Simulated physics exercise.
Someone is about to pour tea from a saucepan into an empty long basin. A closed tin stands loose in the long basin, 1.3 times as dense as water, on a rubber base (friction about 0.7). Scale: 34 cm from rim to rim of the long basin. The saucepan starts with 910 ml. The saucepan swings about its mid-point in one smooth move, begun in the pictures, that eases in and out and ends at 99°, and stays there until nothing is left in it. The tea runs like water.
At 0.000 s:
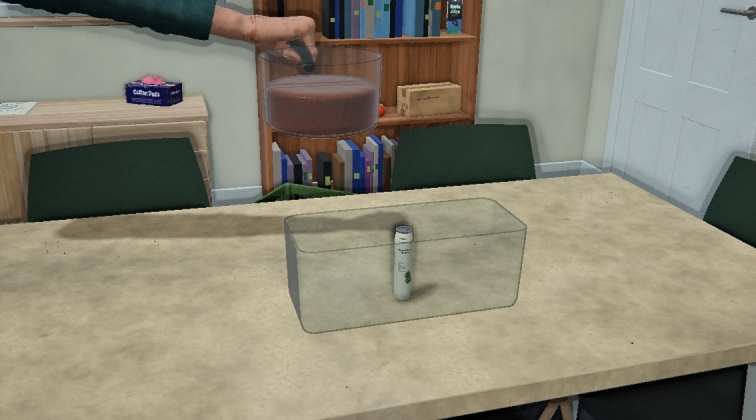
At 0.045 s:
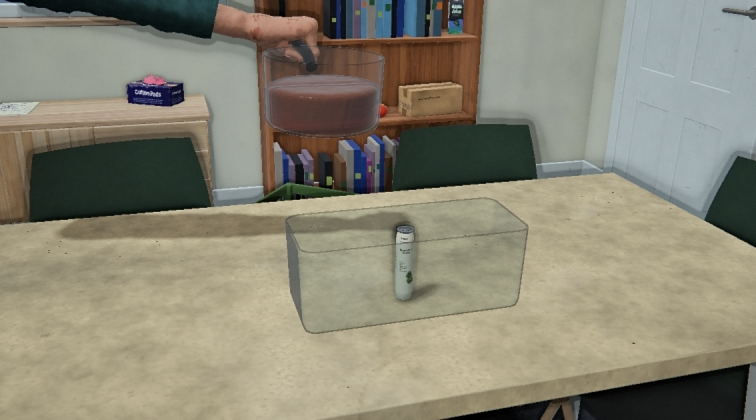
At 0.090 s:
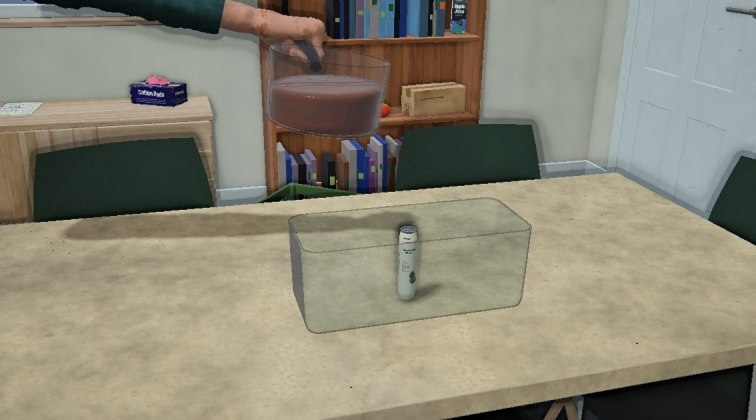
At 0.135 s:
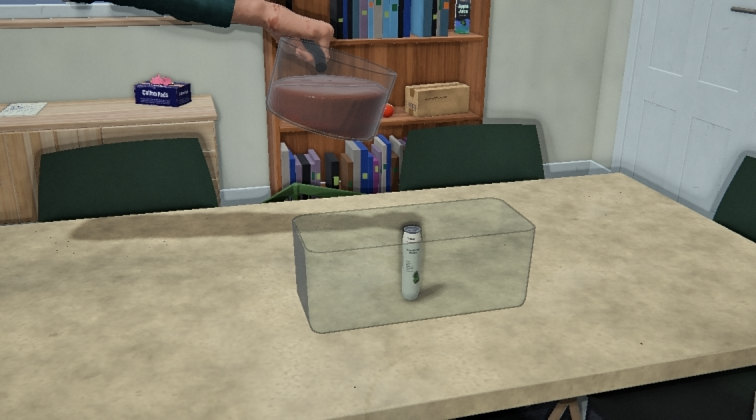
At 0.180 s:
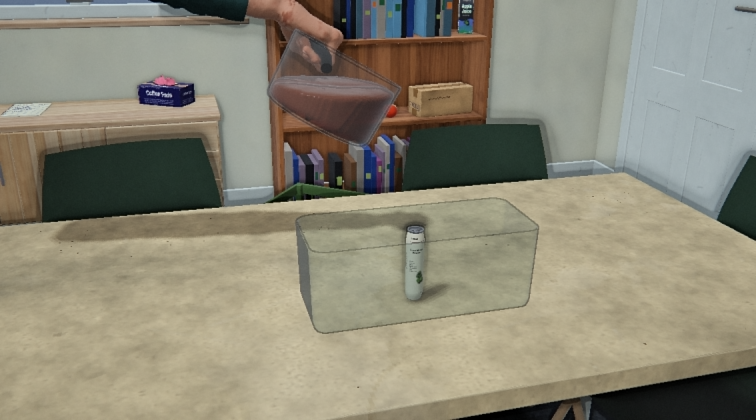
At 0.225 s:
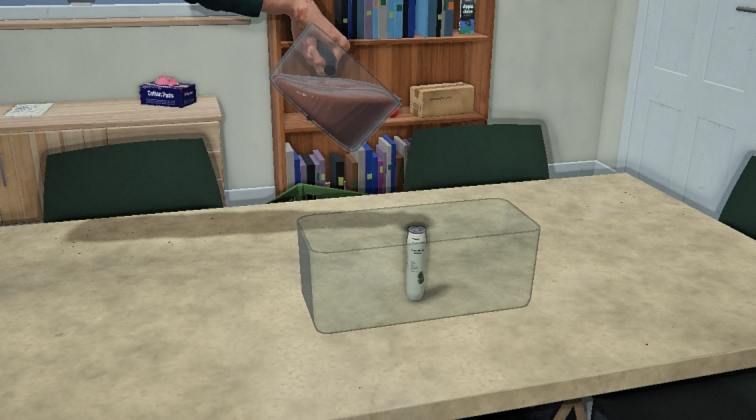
A hand steadily tilts a clear saucepan of tea rightward above a long basin.
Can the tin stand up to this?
The tin keeps standing.
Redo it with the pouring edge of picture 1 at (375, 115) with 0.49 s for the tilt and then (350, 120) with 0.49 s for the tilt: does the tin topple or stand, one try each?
First it goes over; then it topples.
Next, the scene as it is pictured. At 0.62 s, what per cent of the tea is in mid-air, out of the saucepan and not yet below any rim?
About 14 per cent.
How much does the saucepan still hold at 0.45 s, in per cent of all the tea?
Some 36 per cent.
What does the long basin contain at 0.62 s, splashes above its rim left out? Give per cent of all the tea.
About 72 per cent.
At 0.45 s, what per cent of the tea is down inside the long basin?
Some 8 per cent.
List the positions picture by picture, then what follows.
In the first frame, it leans 0°; its right rim is at (378, 55); the tea meets the walls at (264, 87) and (375, 82); the long basin's rim runs from (291, 235) to (510, 214); the tin's top is at (404, 233).
In the second frame, it leans 2°; its right rim is at (381, 57); the tea meets the walls at (266, 87) and (376, 83).
In the third frame, it leans 8°; its right rim is at (386, 63); the tea meets the walls at (270, 86) and (379, 84).
In the fourth frame, it leans 17°; its right rim is at (393, 73); the tea meets the walls at (272, 86) and (385, 85).
In the fifth frame, it leans 29°; its right rim is at (397, 87); the tea meets the walls at (273, 83) and (391, 88).
In the sixth frame, it leans 43°; its right rim is at (396, 103); the tea meets the walls at (272, 77) and (390, 92); 1 per cent is over the edge.
By 0.45 s the tilt is 98° and 37 per cent is still to pour; the tin stands where it began.
By 0.62 s the tilt is 99° and 14 per cent is still to pour; the tin stands where it began.
By 0.80 s the tilt is 99° and 4 per cent is still to pour; the tin stands where it began.
By 0.99 s the tilt is 99° and 1 per cent is still to pour; the tin stands where it began.
At rest the tin stands where it began.
